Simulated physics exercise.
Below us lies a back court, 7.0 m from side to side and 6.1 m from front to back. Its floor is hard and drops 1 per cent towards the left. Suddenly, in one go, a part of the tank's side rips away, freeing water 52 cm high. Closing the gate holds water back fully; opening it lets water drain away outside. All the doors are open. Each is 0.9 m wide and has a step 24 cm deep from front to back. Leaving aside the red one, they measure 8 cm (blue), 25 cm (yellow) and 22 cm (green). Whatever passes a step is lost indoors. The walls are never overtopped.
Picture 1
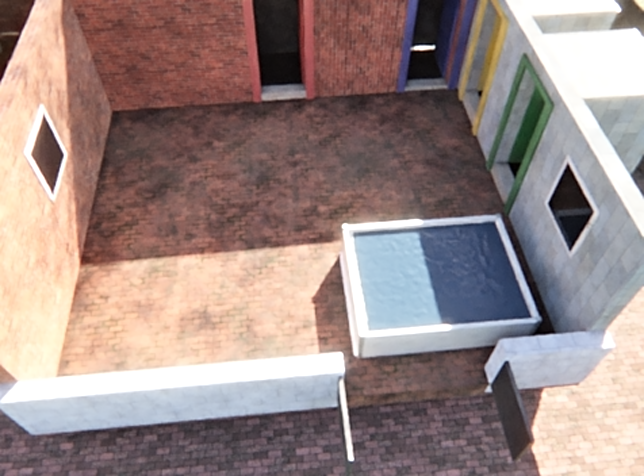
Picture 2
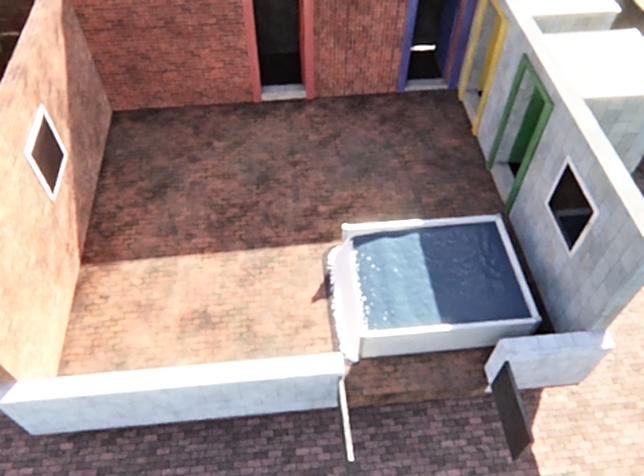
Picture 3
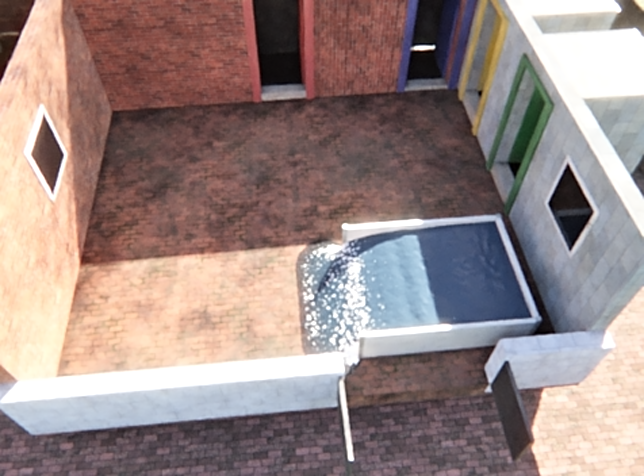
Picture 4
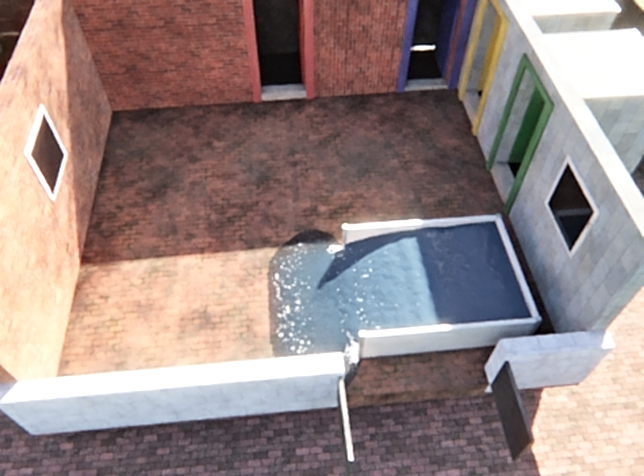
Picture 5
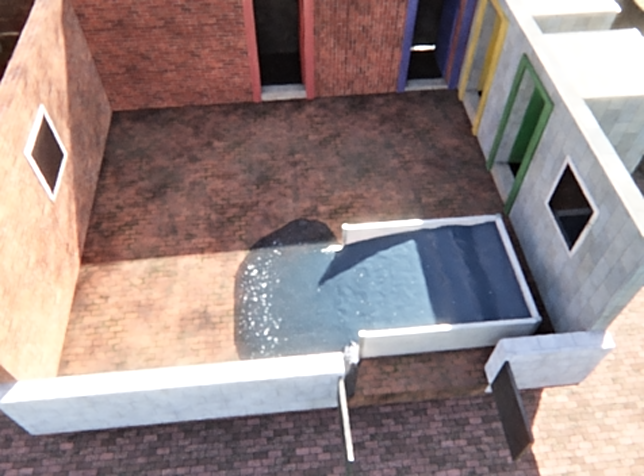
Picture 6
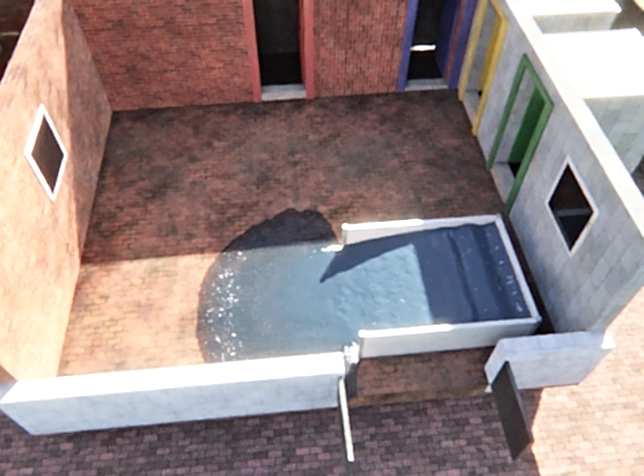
A brick-paved court with reddish walls on the left and back and a pale wall on the right is seen from above by a still camera. A white-rimmed tank of blue water sits at right, near red, blue, yellow and green doorways and a low white front wall. The tank's left side gives way, and water pours out foaming, then spreads leftward across the bricks in a widening, rounded pool.
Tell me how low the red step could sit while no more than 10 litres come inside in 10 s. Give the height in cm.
At least 5.5 cm or so.
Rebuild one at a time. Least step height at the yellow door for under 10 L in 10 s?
The yellow one would have to be about 7.0 cm high.
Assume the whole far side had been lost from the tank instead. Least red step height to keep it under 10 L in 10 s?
You'd want it roughly 15 centimetres tall.
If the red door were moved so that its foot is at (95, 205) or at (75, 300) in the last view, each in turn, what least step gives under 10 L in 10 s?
Around 13.5 and 23 cm respectively.
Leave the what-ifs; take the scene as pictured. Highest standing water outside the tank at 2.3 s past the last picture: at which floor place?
(67, 393).
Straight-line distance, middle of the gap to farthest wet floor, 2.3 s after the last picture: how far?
About 6.0 m.
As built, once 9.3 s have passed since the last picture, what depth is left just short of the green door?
Roughly 4.5 cm deep.
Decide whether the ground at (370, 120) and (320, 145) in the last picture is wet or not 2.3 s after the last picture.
Taking them in turn, they come out spared and spared.
Then, 0.7 s after the last picture water covers 30 % of the floor, deepest (22 cm) near (337, 290); it has not reached the red door.
Then, 2.3 s after the last picture water covers 45 % of the floor, deepest (34 cm) near (67, 393); it has not reached the red door.
Then, 9.3 s after the last picture water covers 90 % of the floor, deepest (12 cm) near (92, 212); 7 cm at the red door, 0 litres in over its 17 cm step.
At the red door as built, the water peaked near 9 cm, 6.1 s after the last picture.
Run again over the same 10 s with other heights there, 14 litres in over 5 cm, 3 litres over 7 cm. The limit of 10 litres is kept from about 5.5 cm up.
